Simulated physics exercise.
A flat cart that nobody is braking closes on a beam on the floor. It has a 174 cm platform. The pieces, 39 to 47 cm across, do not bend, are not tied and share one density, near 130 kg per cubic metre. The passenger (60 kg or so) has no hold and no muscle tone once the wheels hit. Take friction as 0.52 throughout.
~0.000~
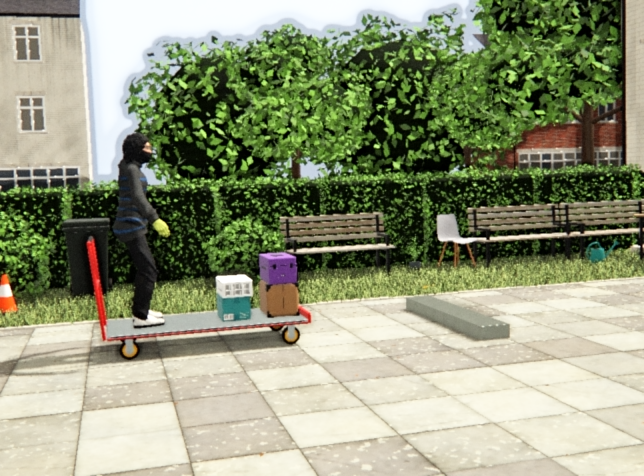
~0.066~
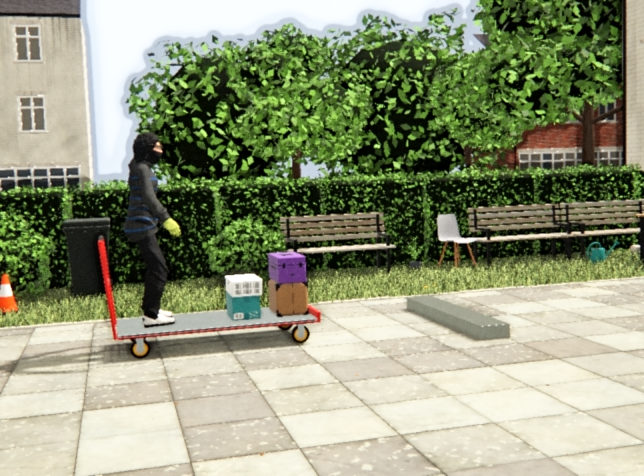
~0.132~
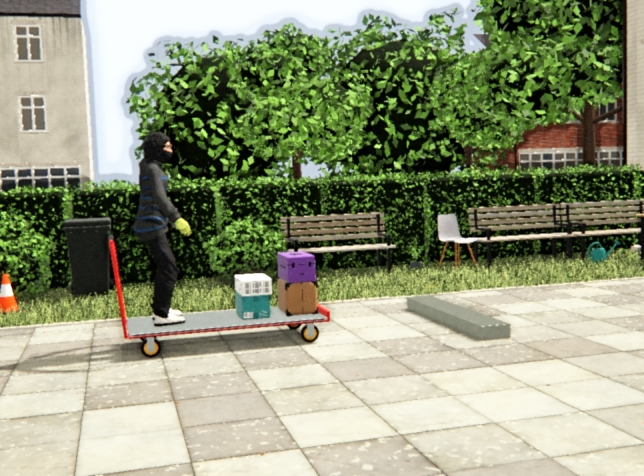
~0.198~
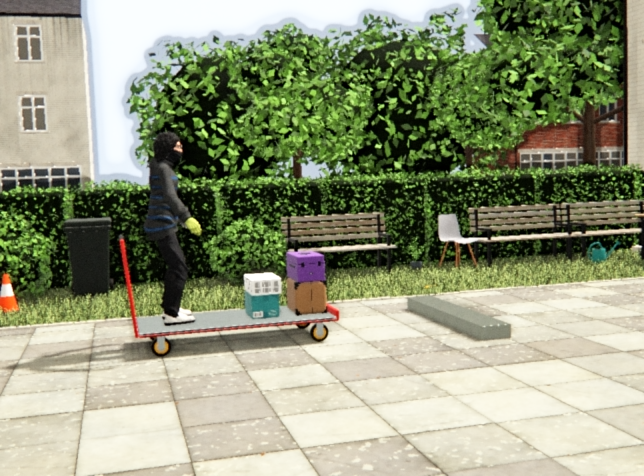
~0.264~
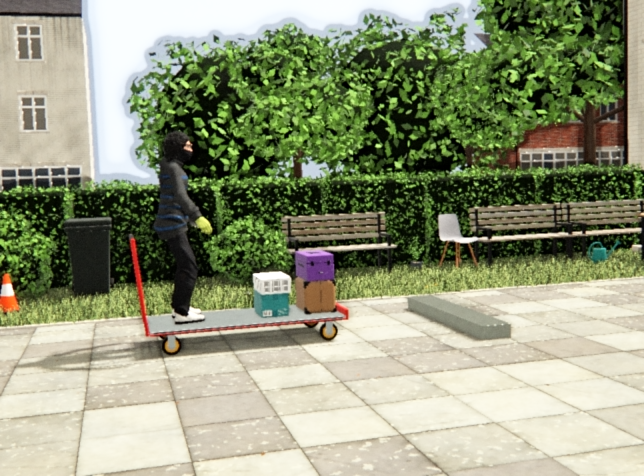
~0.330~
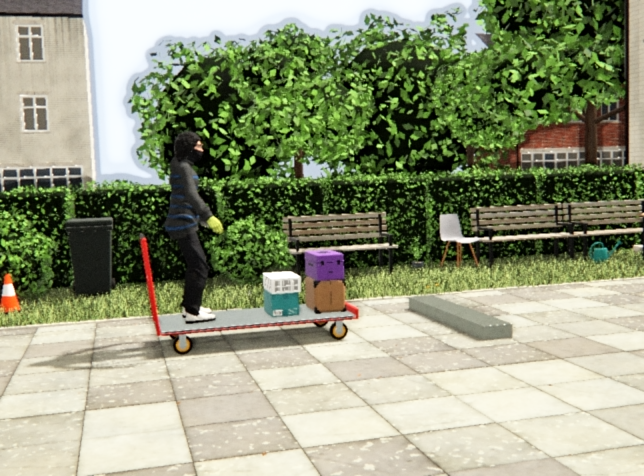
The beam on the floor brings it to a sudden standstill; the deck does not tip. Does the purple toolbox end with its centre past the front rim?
The purple toolbox flies off.
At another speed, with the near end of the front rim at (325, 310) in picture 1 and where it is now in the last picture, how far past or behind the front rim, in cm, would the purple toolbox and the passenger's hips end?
Then purple 10 behind, hips 120 behind.
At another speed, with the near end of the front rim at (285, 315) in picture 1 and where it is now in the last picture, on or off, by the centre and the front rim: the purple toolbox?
In that case purple off.
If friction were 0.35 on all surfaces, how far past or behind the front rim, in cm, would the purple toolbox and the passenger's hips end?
Then purple 50 past, hips 110 behind.
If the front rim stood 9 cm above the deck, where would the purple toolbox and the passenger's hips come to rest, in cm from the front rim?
Then purple 50 past, hips 120 behind.
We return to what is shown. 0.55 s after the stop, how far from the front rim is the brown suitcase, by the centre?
About 20 cm behind the rim.
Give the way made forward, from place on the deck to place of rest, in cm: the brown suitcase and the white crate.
About: Brown 5, white 15.
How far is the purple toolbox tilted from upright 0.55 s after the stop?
It is tilted some 90°.
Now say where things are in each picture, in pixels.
Purple toolbox (278, 268), hips (131, 228), rim corner (310, 319); 0 cm covered, 151 to go, in the first picture.
Purple toolbox (287, 267), hips (141, 227), rim corner (319, 318); 9 cm covered, 143 to go, in the second picture.
Purple toolbox (296, 267), hips (151, 226), rim corner (329, 317); 17 cm covered, 134 to go, in the third picture.
Purple toolbox (305, 266), hips (161, 226), rim corner (338, 317); 26 cm covered, 126 to go, in the fourth picture.
Purple toolbox (314, 265), hips (171, 225), rim corner (347, 316); 34 cm covered, 117 to go, in the fifth picture.
Purple toolbox (324, 265), hips (182, 225), rim corner (357, 315); 43 cm covered, 109 to go. Speed about 1.3 m/s, in the sixth picture.
After 1.17 s the deck stops.
After 1.42 s the purple toolbox is 2 cm behind the rim, tilted 15°, near (447, 257) in the last picture's view.
After 1.72 s the purple toolbox is 12 cm past the rim, tilted 90°, near (461, 273) in the last picture's view.
After 2.17 s the purple toolbox is 56 cm past the rim, tilted 180°, near (501, 306) in the last picture's view.
At rest, 2.6 s, past the rim, purple toolbox; behind it, brown suitcase, white crate, teal carton and the passenger's hips.
